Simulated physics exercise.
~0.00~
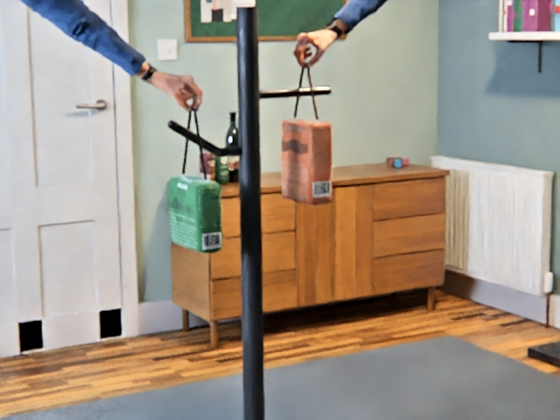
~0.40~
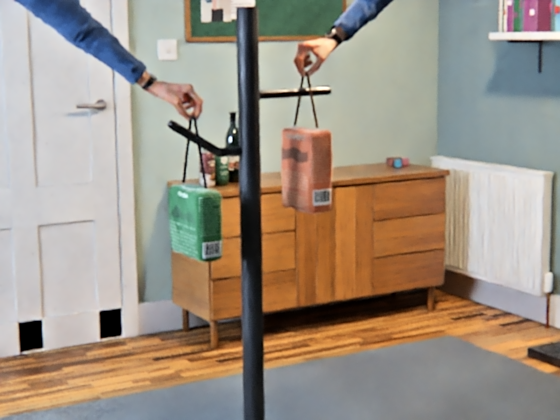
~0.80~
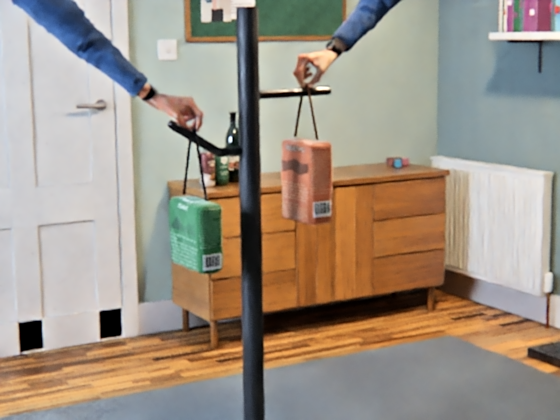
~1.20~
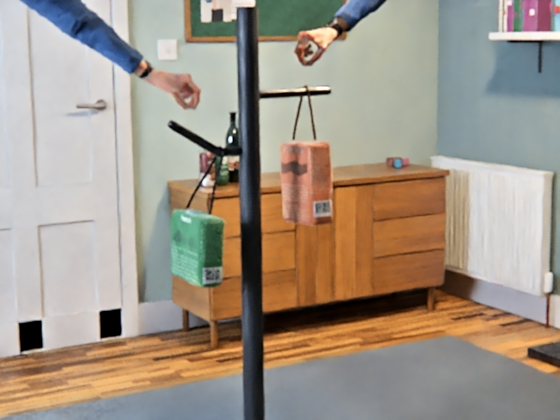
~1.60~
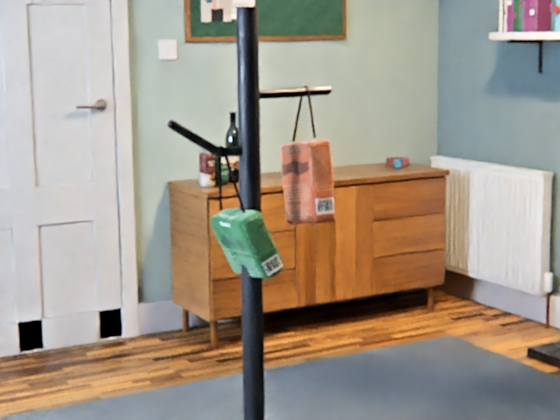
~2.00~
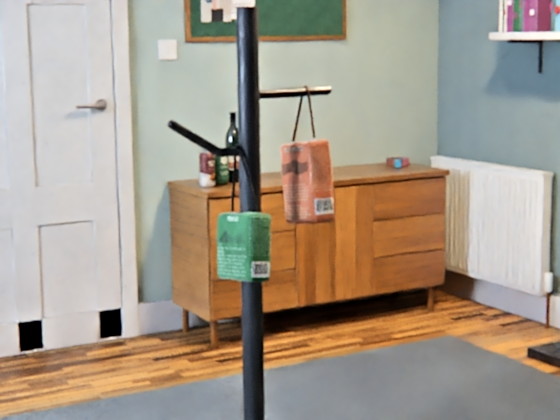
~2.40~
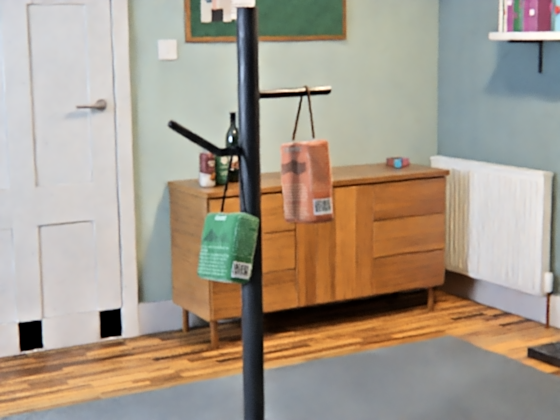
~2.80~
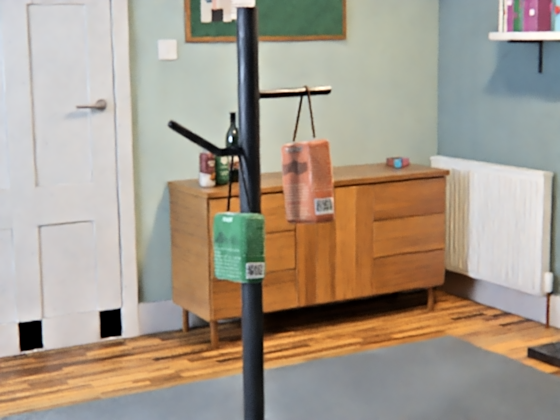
In a room with a wooden sideboard, two hands lower a green bag and an orange bag by their loops onto the left and right pegs of a black pole, then withdraw. The green bag slides toward the pole and swings slightly, and both bags remain hanging.
